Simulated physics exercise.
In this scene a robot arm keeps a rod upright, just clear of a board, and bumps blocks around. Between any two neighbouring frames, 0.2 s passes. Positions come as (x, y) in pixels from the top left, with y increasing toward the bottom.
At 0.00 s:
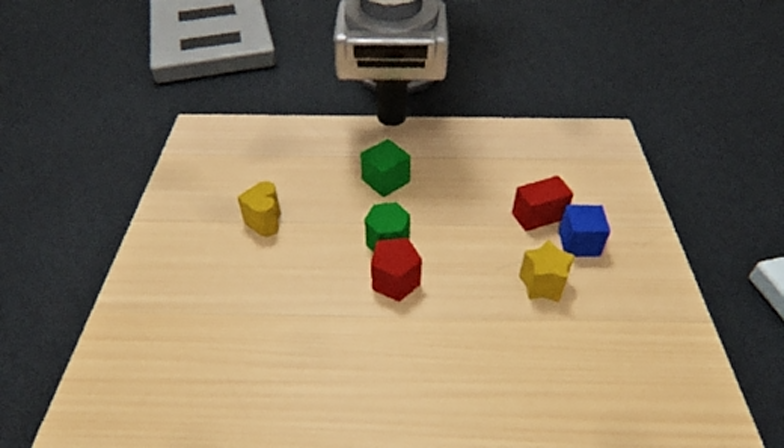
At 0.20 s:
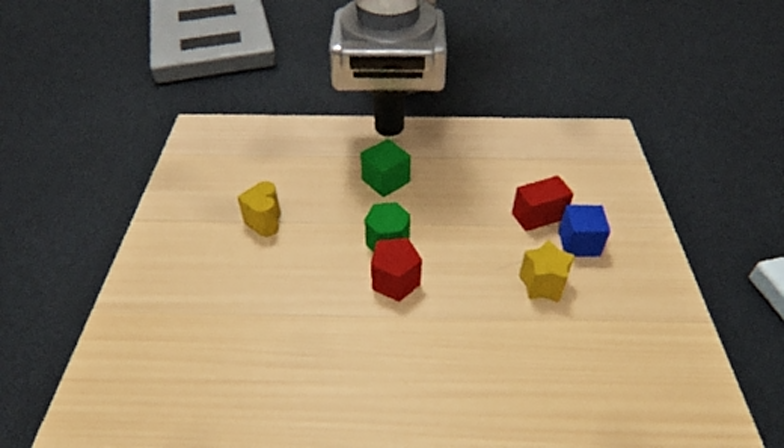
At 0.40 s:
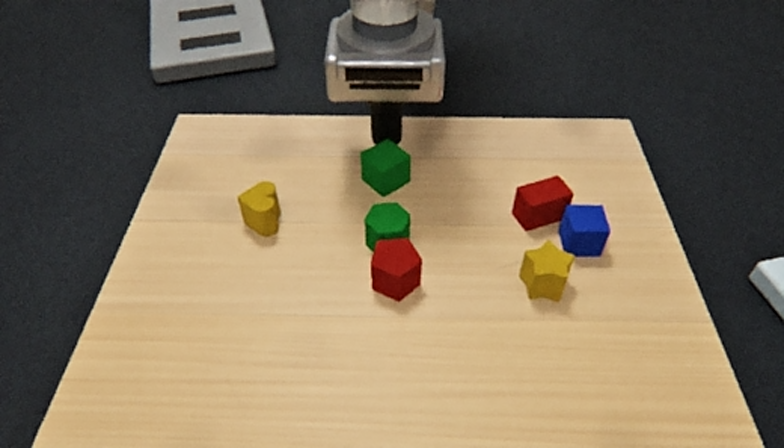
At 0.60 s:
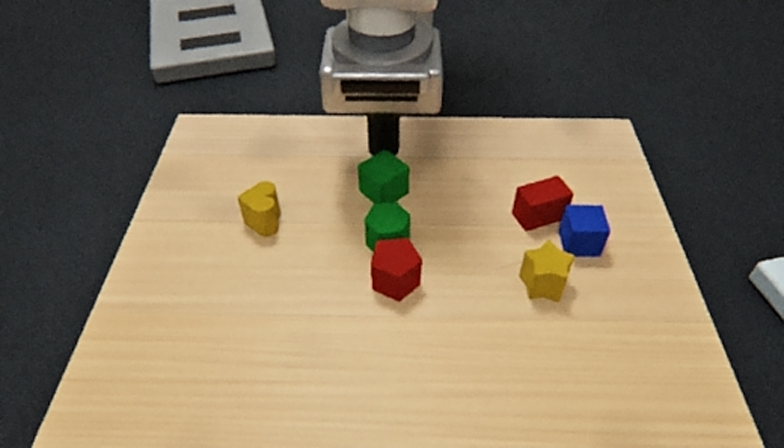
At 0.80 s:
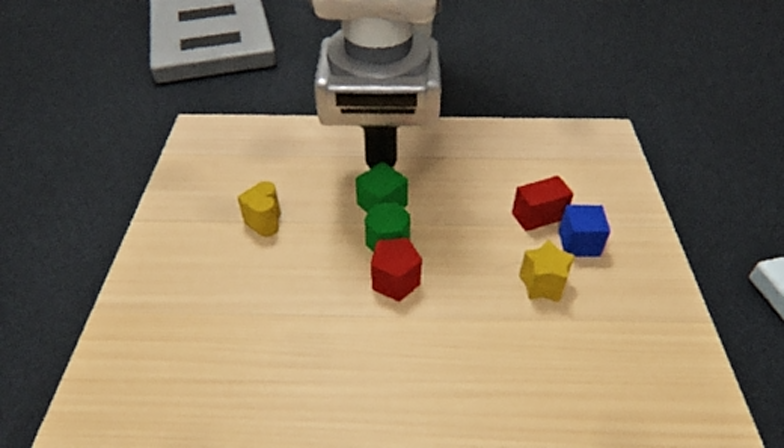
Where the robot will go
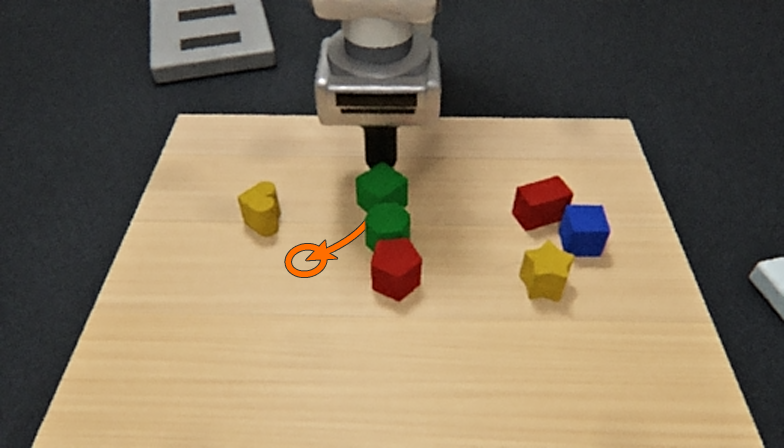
At the start, a robot arm's dark rod hangs at the far edge of a wooden board scattered with red, green, blue and yellow blocks. The rod moves toward the viewer, reaches the rear green block and pushes it a short way closer to the other green block, while the rest stay still.
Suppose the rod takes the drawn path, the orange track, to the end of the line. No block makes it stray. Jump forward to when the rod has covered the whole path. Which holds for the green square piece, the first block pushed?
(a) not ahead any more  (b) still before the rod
My pick is a.
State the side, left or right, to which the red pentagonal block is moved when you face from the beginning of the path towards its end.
The red pentagonal block is shifted sideways to the left, facing along the path from start to end.
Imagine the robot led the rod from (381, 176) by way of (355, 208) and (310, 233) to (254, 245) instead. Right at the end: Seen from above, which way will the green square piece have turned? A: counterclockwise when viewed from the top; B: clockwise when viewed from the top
That would be A.
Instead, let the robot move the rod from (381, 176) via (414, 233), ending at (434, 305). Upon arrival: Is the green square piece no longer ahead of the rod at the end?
Yes.
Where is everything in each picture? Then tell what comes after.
The first picture shows lower end of the rod (392, 117), tops of blocks, yellow heart-shaped block (259, 196), green square piece (386, 154), green hexagonal block (388, 217), red pentagonal block (396, 255).
The second picture shows rod (389, 128), blocks as before.
The third picture shows rod (387, 138), blocks as before.
The fourth picture shows rod (384, 149), green square piece (383, 166).
The fifth picture shows rod (381, 161), yellow heart-shaped block (259, 196), green square piece (382, 179), green hexagonal block (388, 217), red pentagonal block (396, 255).
The drawn path runs from (381, 176) via (376, 208) and (350, 238), ending at (306, 260).
What follows on the original path. One third of the way, rod (375, 193); green square piece (367, 213), turned 20° clockwise; green hexagonal block (381, 243), turned 20° anticlockwise; red pentagonal block (401, 274), turned 25° anticlockwise.
Two thirds of the way, rod (348, 223); green square piece (344, 248); green hexagonal block (374, 276), turned 50° anticlockwise; red pentagonal block (411, 298), turned 50° anticlockwise.
At the end, rod (303, 245); yellow heart-shaped block not moved; green square piece (326, 265), turned 45° anticlockwise; green hexagonal block (373, 280), turned 55° anticlockwise; red pentagonal block (413, 300), turned 55° anticlockwise.
